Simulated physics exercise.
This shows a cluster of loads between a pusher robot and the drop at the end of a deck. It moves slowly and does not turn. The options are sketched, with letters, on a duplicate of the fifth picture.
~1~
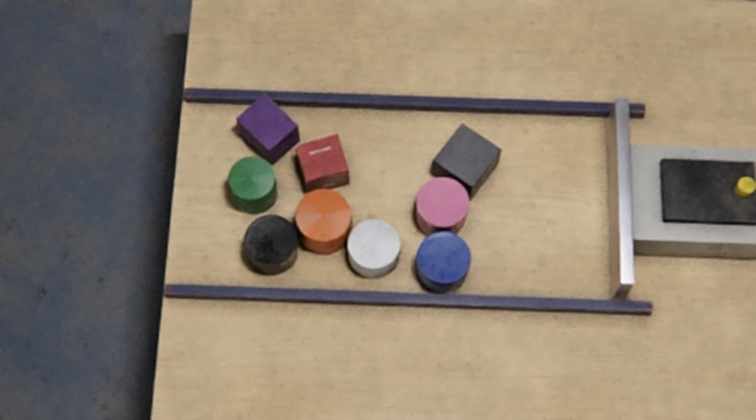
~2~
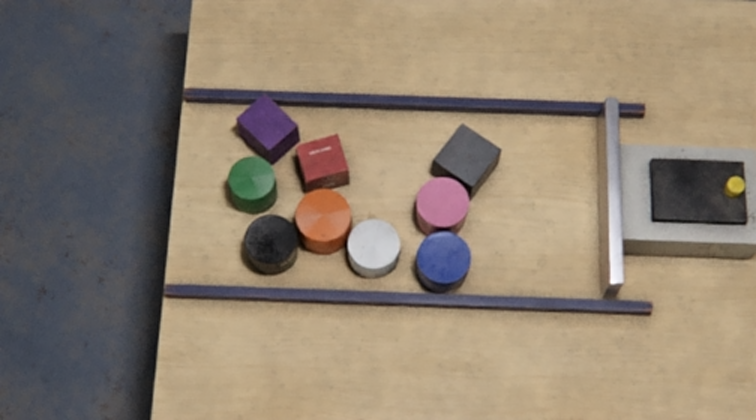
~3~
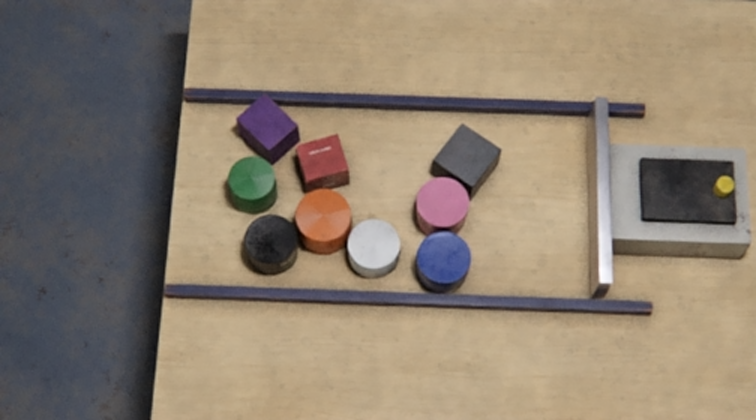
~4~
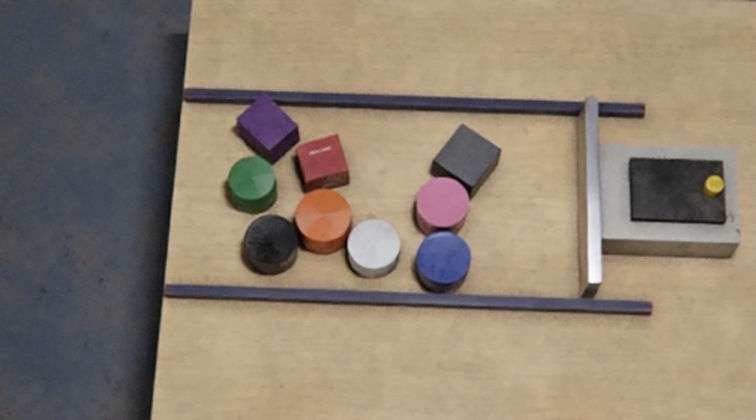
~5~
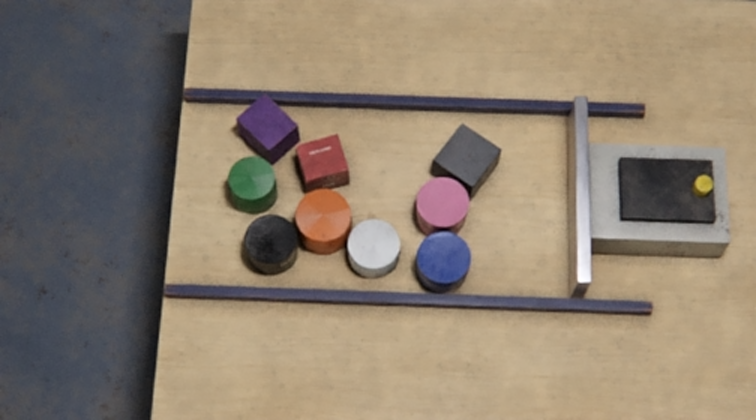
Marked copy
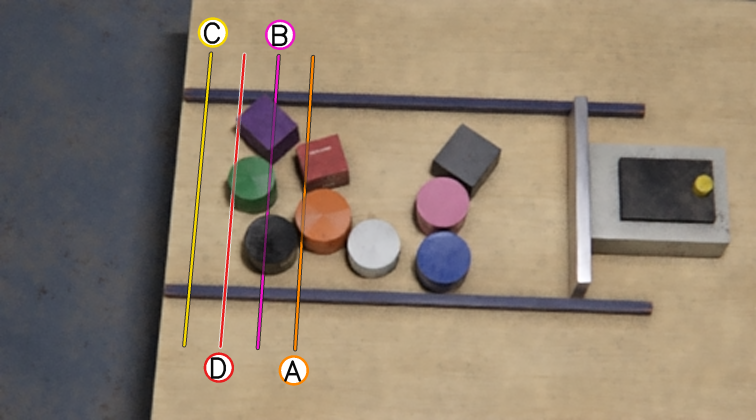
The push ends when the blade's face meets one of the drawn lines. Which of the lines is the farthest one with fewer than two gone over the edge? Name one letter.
No second one falls up to A.
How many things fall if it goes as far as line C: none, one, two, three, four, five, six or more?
In all, six or more.
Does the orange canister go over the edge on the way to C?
Yes.
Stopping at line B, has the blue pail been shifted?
Yes.
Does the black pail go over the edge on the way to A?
No.
On the marked copy, A at (304, 197); B at (269, 196); C at (198, 193); D at (233, 195).
Following A. Soon after the start, robot (559, 186); grey crate (446, 162); green canister (254, 186).
Later, robot (459, 182); green canister (237, 176); black pail (249, 244).
In the end, robot (384, 180); green canister (186, 159); purple crate (191, 118); none fallen.
As for the rest, B drops three; C drops nine; D drops six.
